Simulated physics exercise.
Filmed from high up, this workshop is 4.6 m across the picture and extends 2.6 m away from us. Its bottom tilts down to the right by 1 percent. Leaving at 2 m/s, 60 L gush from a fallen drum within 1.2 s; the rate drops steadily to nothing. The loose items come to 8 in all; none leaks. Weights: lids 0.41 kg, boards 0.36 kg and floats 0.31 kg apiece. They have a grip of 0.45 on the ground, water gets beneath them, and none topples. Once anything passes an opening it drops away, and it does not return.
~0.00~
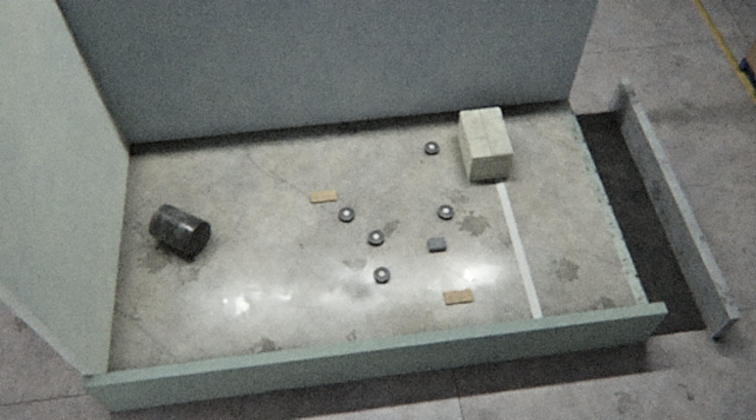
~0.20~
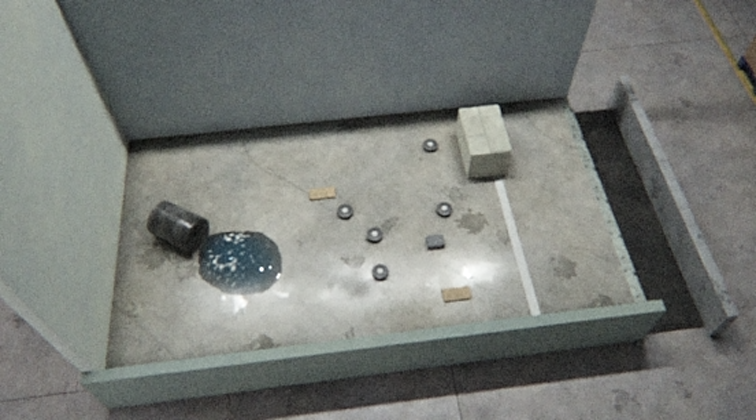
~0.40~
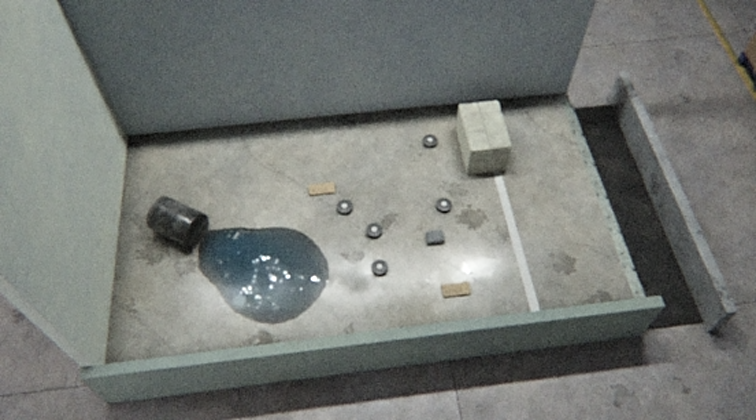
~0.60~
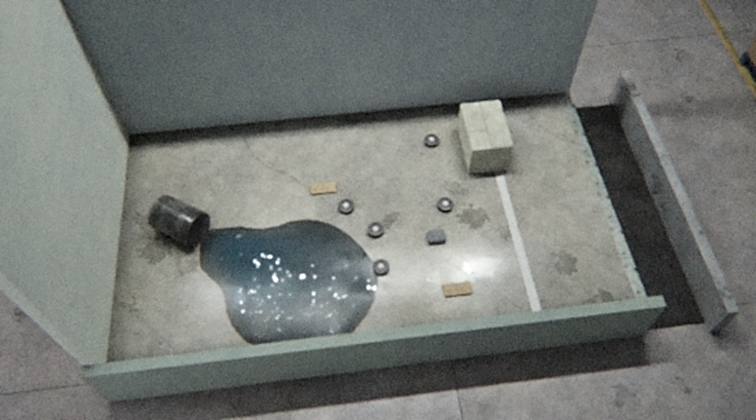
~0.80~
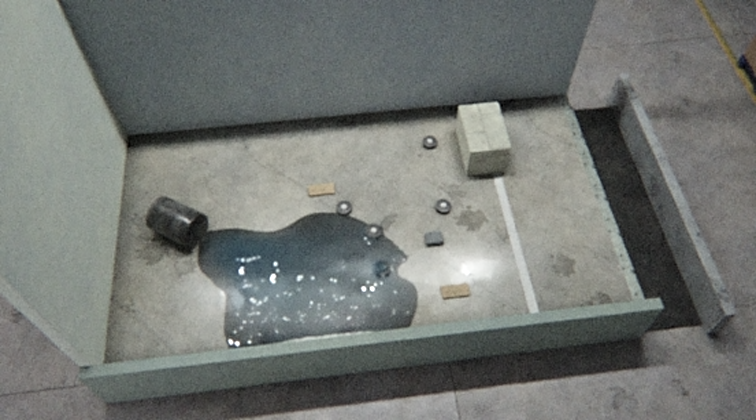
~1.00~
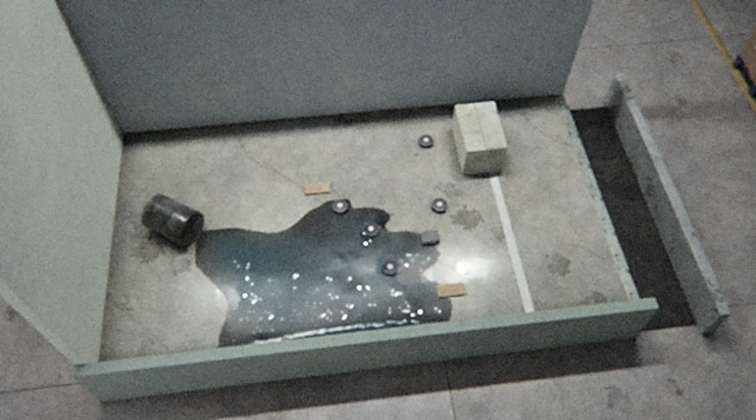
In a walled-off patch of workshop floor, dark water poured from a black drum on the left and spread rightward around several small scattered objects, nudging one round piece slightly to the right.
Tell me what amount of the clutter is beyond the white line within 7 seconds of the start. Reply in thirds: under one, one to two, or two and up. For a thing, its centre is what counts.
Under one third.
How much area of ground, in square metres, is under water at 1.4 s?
At that time the wet patch spans about 2.5 m2.
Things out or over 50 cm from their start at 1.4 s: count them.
By then the count is 1.
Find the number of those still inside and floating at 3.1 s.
1.
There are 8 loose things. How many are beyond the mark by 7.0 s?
2.
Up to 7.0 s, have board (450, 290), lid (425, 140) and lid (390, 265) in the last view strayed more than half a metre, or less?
In that order: Exceeds it, then does not reach it, then exceeds it.
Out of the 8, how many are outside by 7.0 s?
I count 2 by that time.
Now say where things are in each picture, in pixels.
The first frame shows a lid at (382, 274), on the bottom; a lid at (376, 237), on the bottom; water covers 0.0 m2; 0 of 8 have shifted.
The second frame shows a lid at (380, 271), on the bottom; a lid at (375, 234), on the bottom; 0.4 m2 under water; 0 of 8 have shifted.
The third frame shows a lid at (380, 267) rests on the ground; a lid at (374, 230), on the bottom; water covers 0.8 m2; 0 of 8 have shifted.
The fourth frame shows a lid at (381, 266) rests on the ground; a lid at (376, 229), on the bottom; water covers 1.5 m2; 0 of 8 have shifted.
The fifth frame shows a lid at (383, 268) rests on the ground, 3 cm from its start; a lid at (374, 231) rests on the ground; 2.0 m2 under water; 0 of 8 have shifted.
The sixth frame shows a lid at (390, 267) rests on the ground, 14 cm from its start; a lid at (371, 229) rests on the ground; 2.3 m2 under water; 1 of 8 have shifted.
After 1.4 s 0 of 8 are over the mark; 0 afloat.
After 3.1 s 2 of 8 are over the mark; 1 afloat.
After 4.9 s 2 of 8 are over the mark; 0 afloat.
After 7.0 s 2 of 8 are over the mark; 0 afloat.
